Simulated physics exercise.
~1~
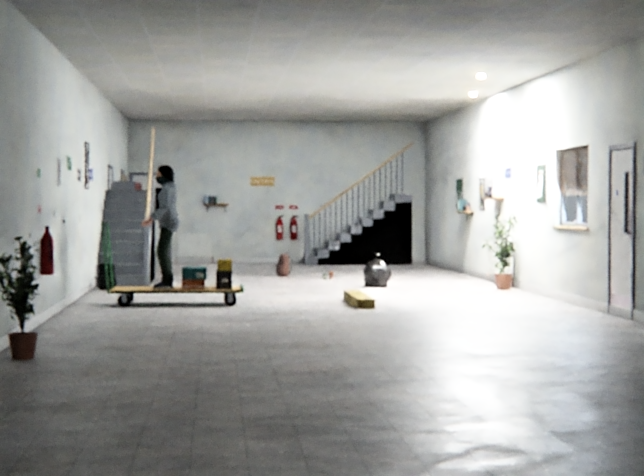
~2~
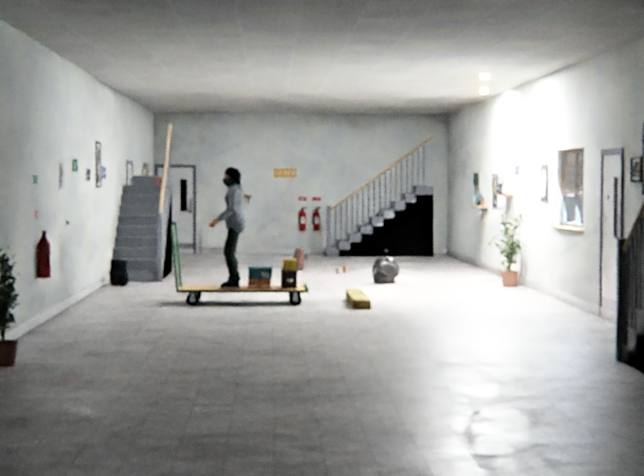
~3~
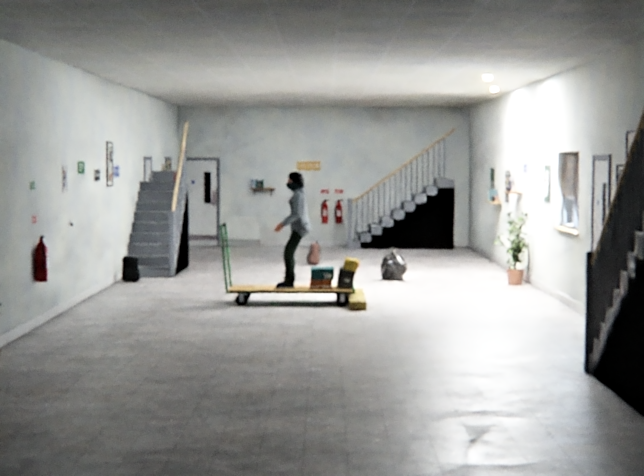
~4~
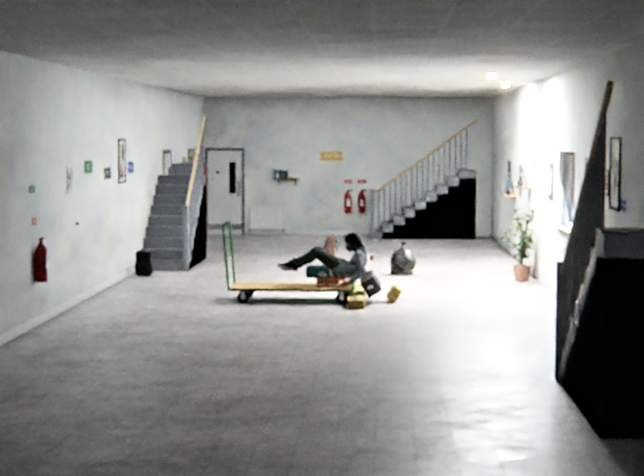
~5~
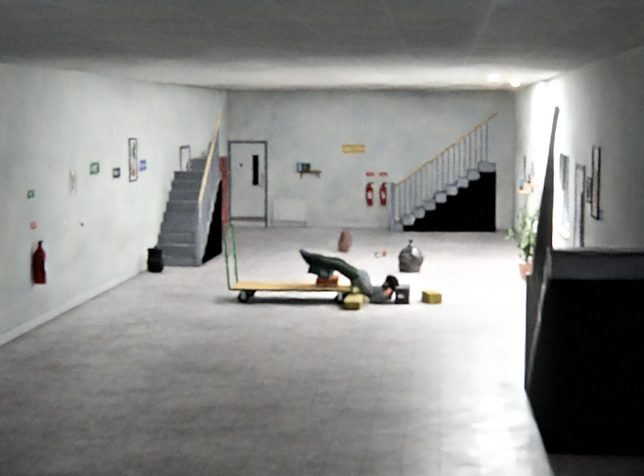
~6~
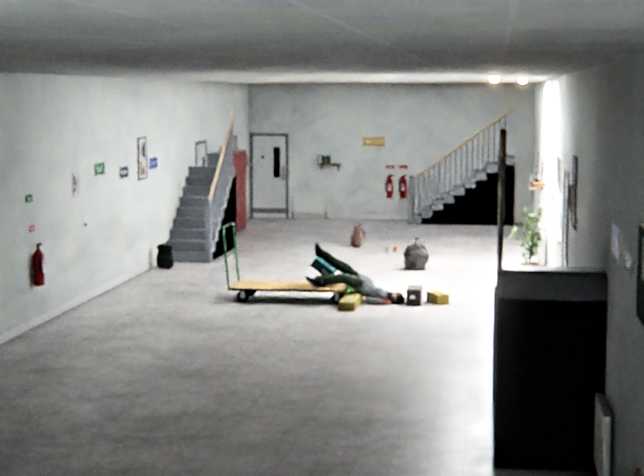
To begin with, a person stands on a flat cart with a green handle as it rolls right through a large grey hall, boxes grouped near its front end. The view drifts sideways as the cart closes on a yellow beam on the floor and stops short against it. The yellow carton and a dark box tip over the front edge and tumble to the floor, while the person topples backward after them. At the end, the person lies head-down past the edge with legs raised over the deck, where the orange parcel and the tilted teal carton remain.
